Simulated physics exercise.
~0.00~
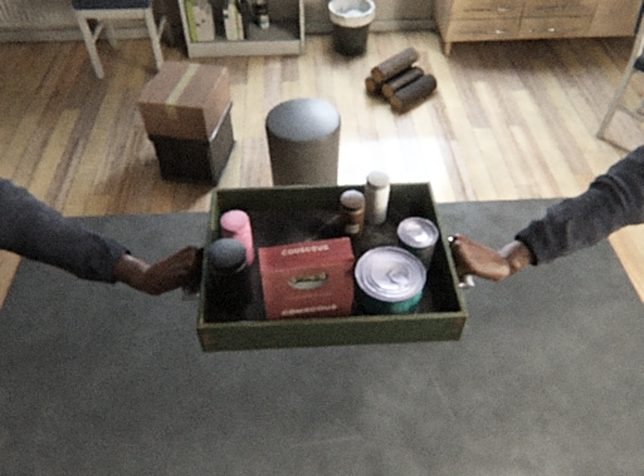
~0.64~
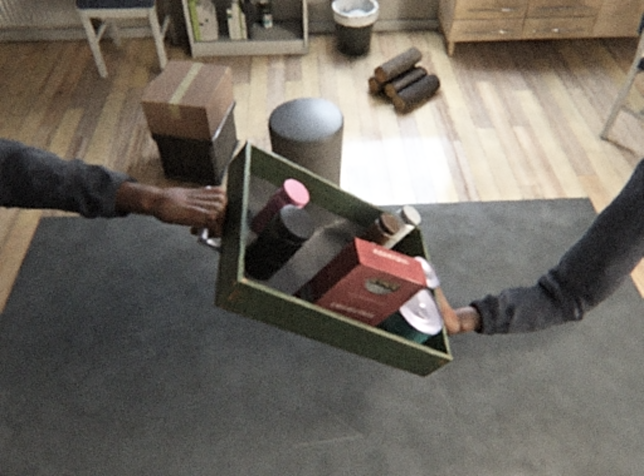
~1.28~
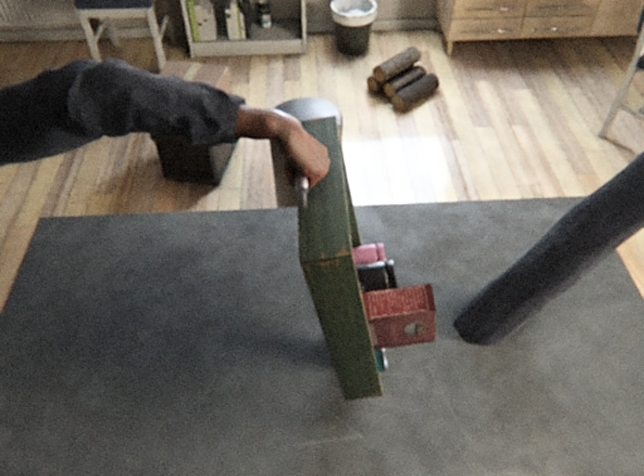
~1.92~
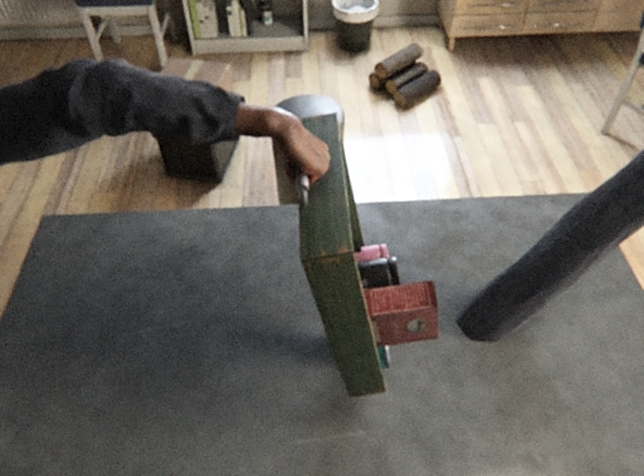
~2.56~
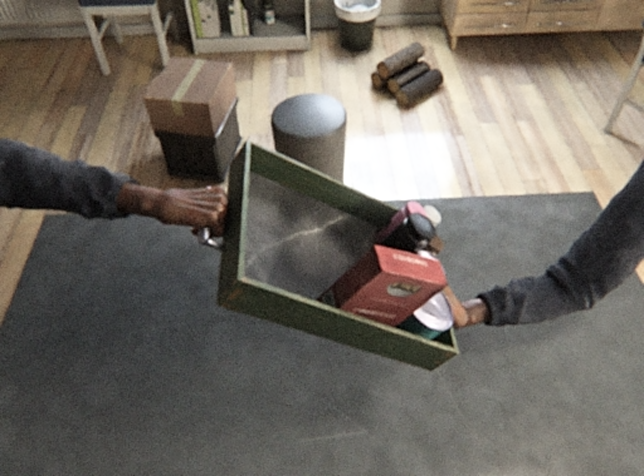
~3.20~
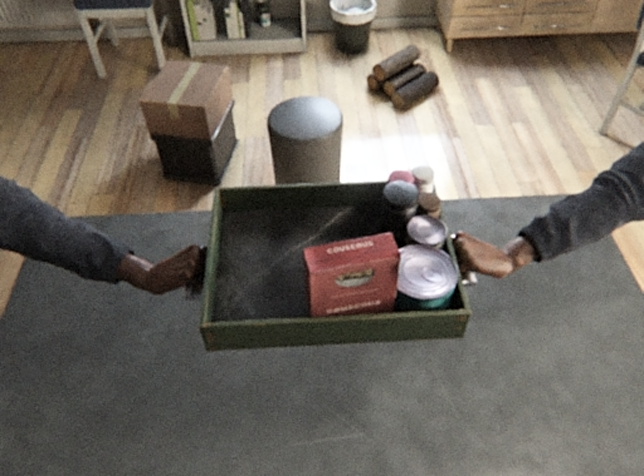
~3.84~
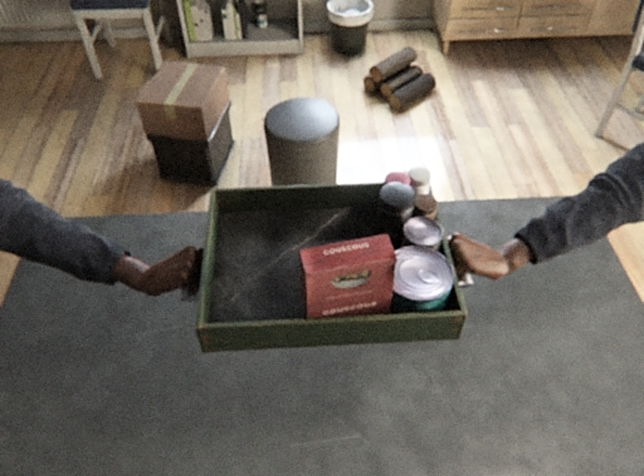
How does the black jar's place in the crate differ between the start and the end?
At the start the black jar stands near the left side of the crate, to the left of the red packet. At the end it stands toward the back right, behind the grey tin.
